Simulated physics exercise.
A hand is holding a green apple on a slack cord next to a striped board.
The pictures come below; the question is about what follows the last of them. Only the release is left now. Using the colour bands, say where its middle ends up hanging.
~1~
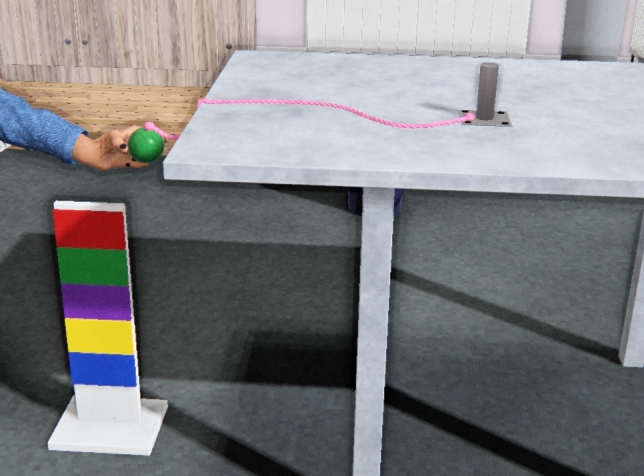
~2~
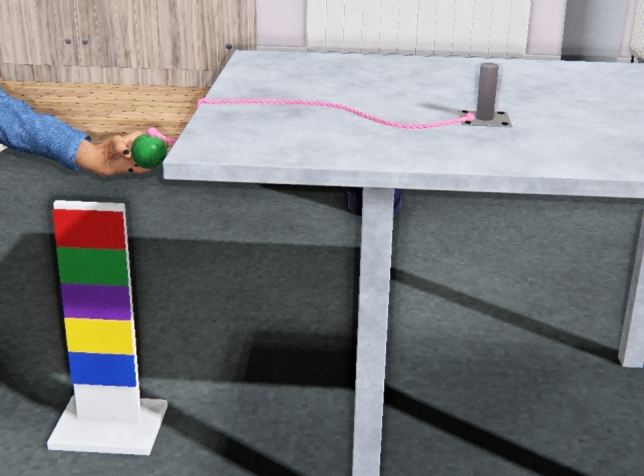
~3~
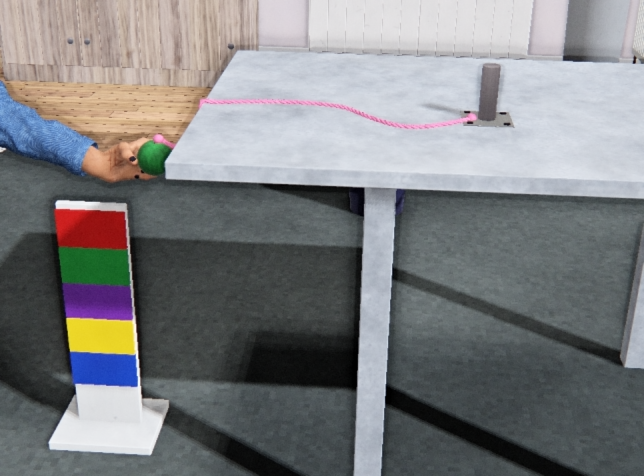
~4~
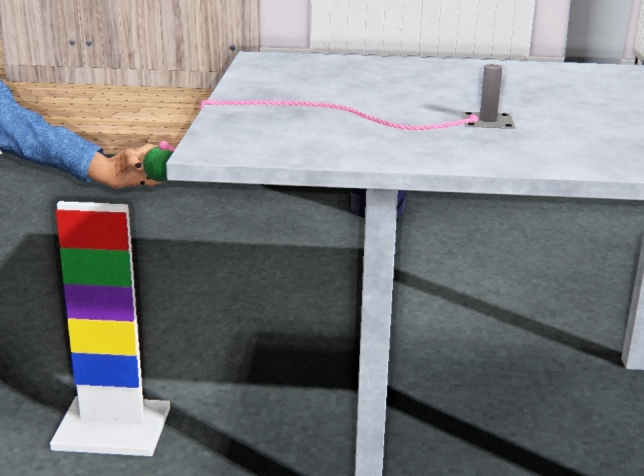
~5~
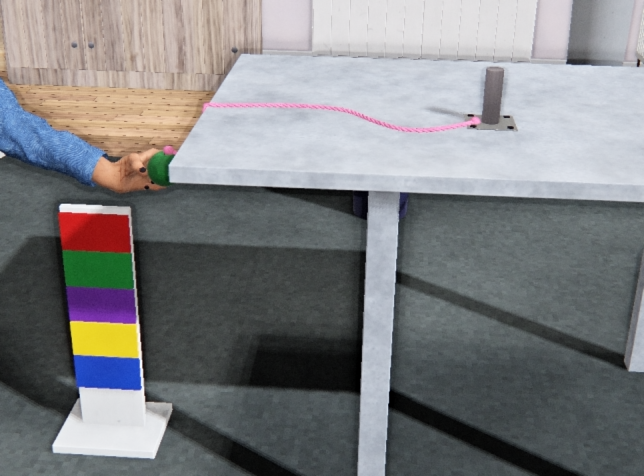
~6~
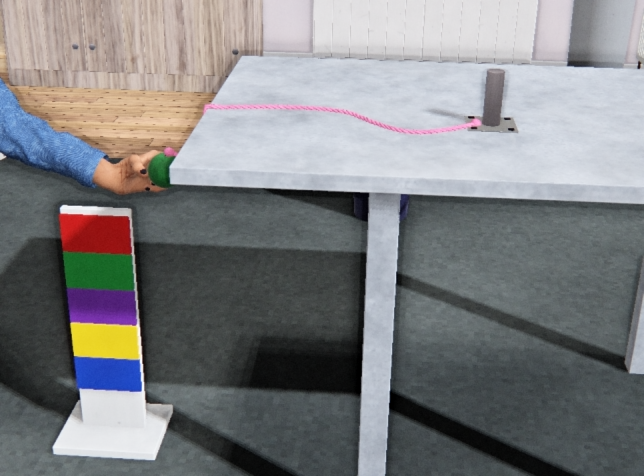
Its middle ends up at the red band.
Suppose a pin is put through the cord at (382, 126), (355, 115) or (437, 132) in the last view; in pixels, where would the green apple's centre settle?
Try one gives (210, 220), try two (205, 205), and try three (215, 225).
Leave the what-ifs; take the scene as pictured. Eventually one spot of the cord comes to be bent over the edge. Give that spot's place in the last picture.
Near pixel (242, 107).
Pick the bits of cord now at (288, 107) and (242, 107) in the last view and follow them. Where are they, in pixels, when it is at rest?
The first one ends up at (249, 113) and the second one at (205, 117).
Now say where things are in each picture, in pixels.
Green apple (146, 146); red (89, 231); green (92, 268); purple (96, 303); yellow (99, 338); blue (102, 371), in the first frame.
Green apple (149, 151); cord through (448, 123) (380, 121) (333, 106) (269, 102) (200, 110), in the second frame.
Green apple (155, 158), in the third frame.
Green apple (161, 164); cord through (451, 125) (383, 123) (337, 107) (272, 103) (203, 112), in the fourth frame.
Green apple (165, 169), in the fifth frame.
Green apple (166, 170); cord through (454, 129) (386, 127) (340, 111) (275, 107) (206, 116), in the sixth frame.
Soon after, apple near (237, 226); level with red.
After that, apple near (206, 238); level with red.
In the end, apple near (213, 239); level with red. Its centre hangs level with the red band.
